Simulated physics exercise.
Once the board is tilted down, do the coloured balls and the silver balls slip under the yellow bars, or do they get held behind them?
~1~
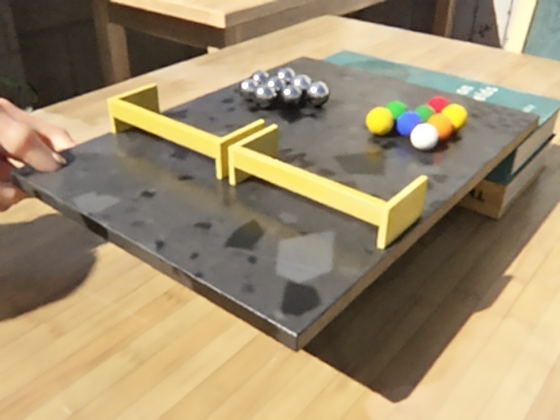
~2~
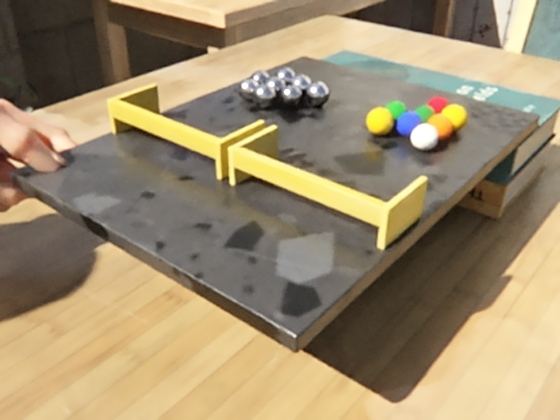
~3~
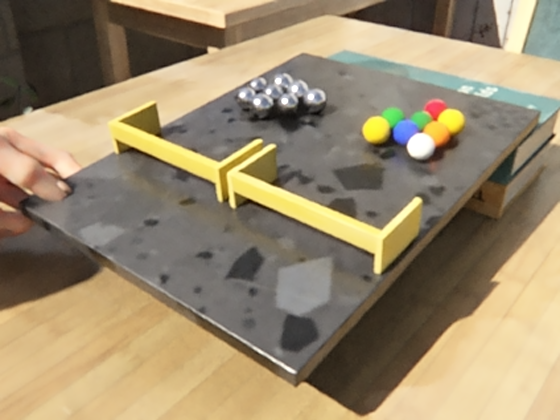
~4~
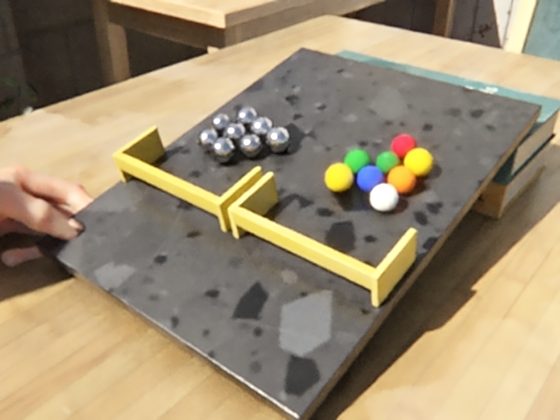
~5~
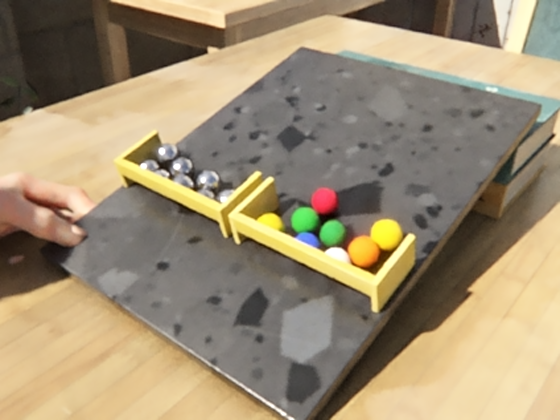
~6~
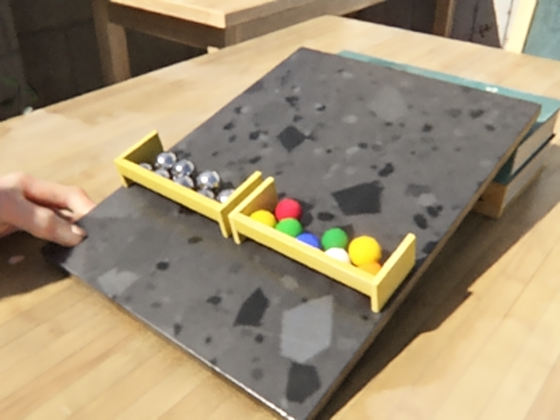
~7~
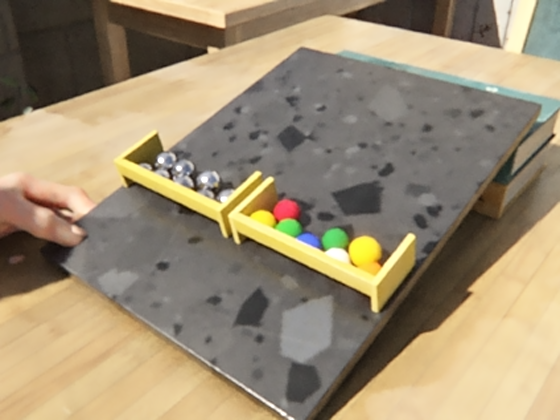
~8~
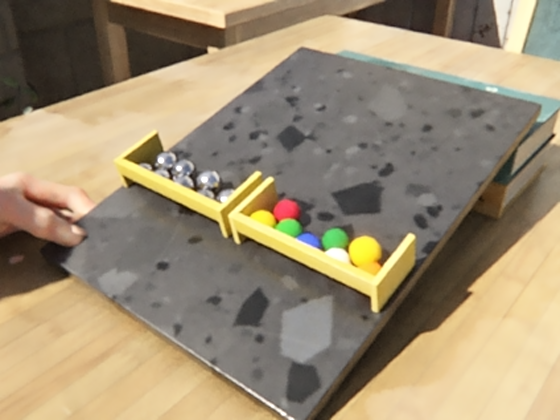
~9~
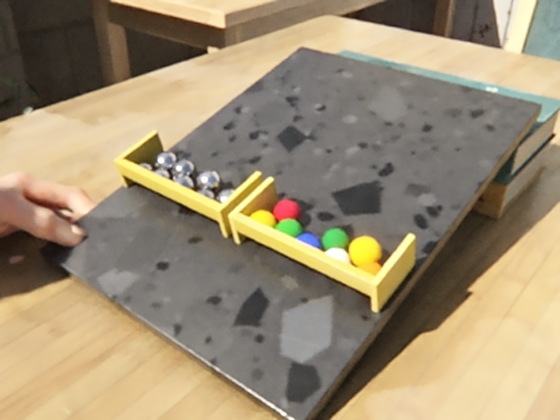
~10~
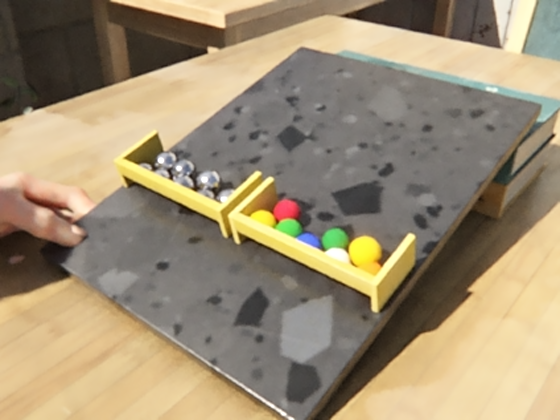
Both groups are held behind the bars. The coloured balls lodge against the one on the right and the silver balls against the one on the left.
